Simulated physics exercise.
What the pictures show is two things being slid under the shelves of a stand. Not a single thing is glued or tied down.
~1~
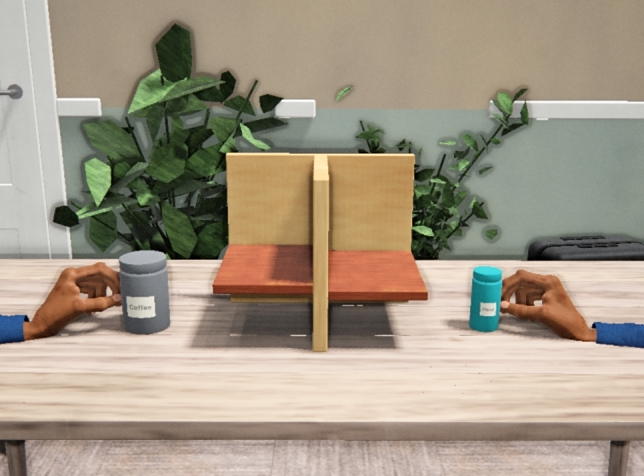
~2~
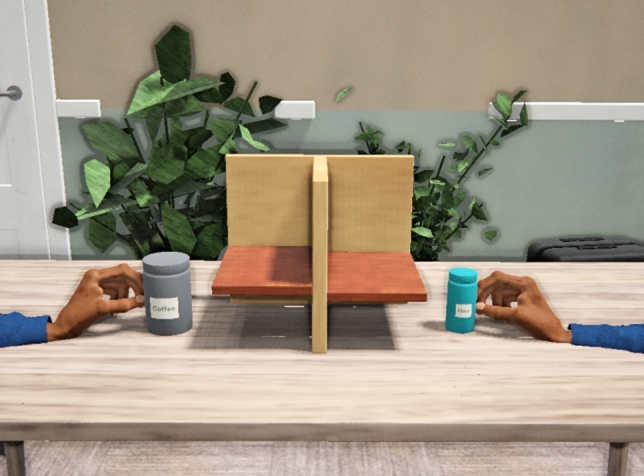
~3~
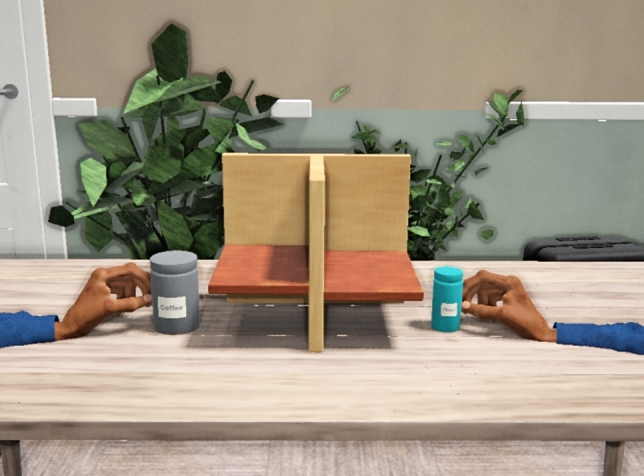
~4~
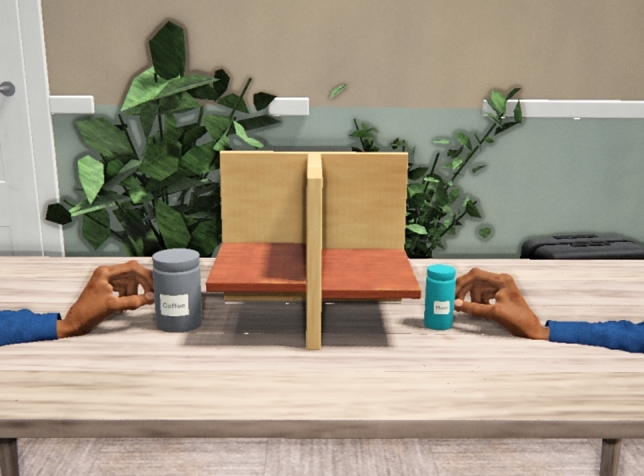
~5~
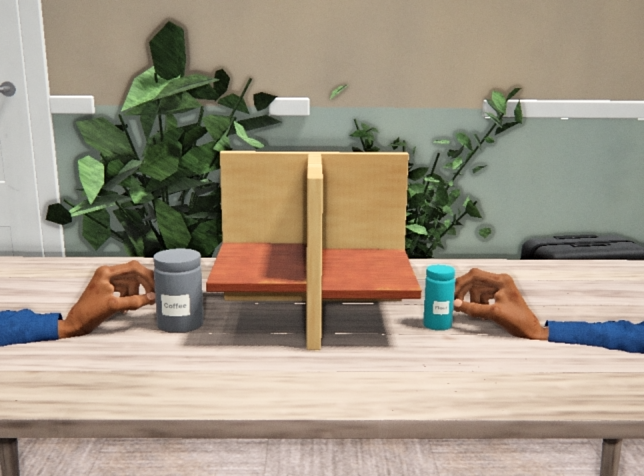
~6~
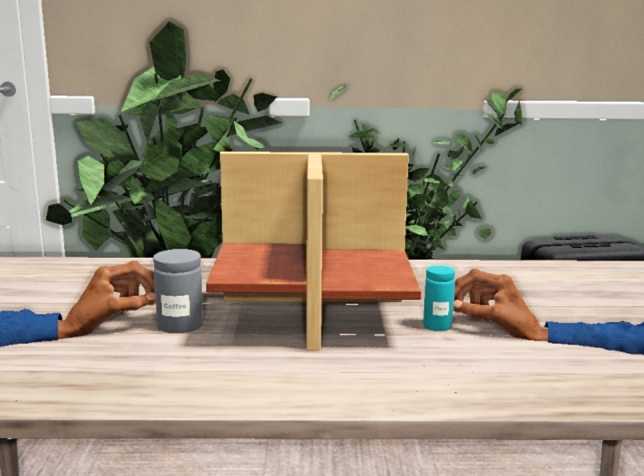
Two hands in blue sleeves reach in from the left and right over a pale wooden table, seen from the front and slightly above, with leafy plants and a green and tan wall behind. A grey jar is at the left, a smaller turquoise shaker at the right, and a wooden stand with red shelves between them. The hands slide both containers inward, slowing to near stillness beside the shelves, while the view shifts very slightly.
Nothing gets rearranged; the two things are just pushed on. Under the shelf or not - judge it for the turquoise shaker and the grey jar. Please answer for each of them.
Turquoise shaker - not under; grey jar - not under.
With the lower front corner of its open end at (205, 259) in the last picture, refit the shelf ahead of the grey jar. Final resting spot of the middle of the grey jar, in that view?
(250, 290) or so.
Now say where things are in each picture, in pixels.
Hands sliding the things forward; turquoise shaker (486, 299); grey jar (145, 292); shelf (320, 247), in the first frame.
Hands sliding the things forward; grey jar (168, 293); shelf (320, 249), in the second frame.
Hands sliding the things forward; turquoise shaker (447, 299); shelf (316, 248), in the third frame.
Hands sliding the things forward; grey jar (178, 290); shelf (314, 245), in the fourth frame.
Hands sliding the things forward; turquoise shaker (439, 297); shelf (314, 246), in the fifth frame.
Hands sliding the things forward; turquoise shaker (439, 298); grey jar (179, 291); shelf (314, 246), in the sixth frame.
Then, 0.20 s past the last view, turquoise shaker sliding up to the opening near (432, 298); grey jar sliding up to the opening near (185, 291).
Then, 0.34 s past the last view, turquoise shaker stopped at the opening near (426, 298); grey jar stopped at the opening near (192, 291).
Finally, the turquoise shaker is too tall, near (426, 298); the grey jar is too tall, near (192, 291).
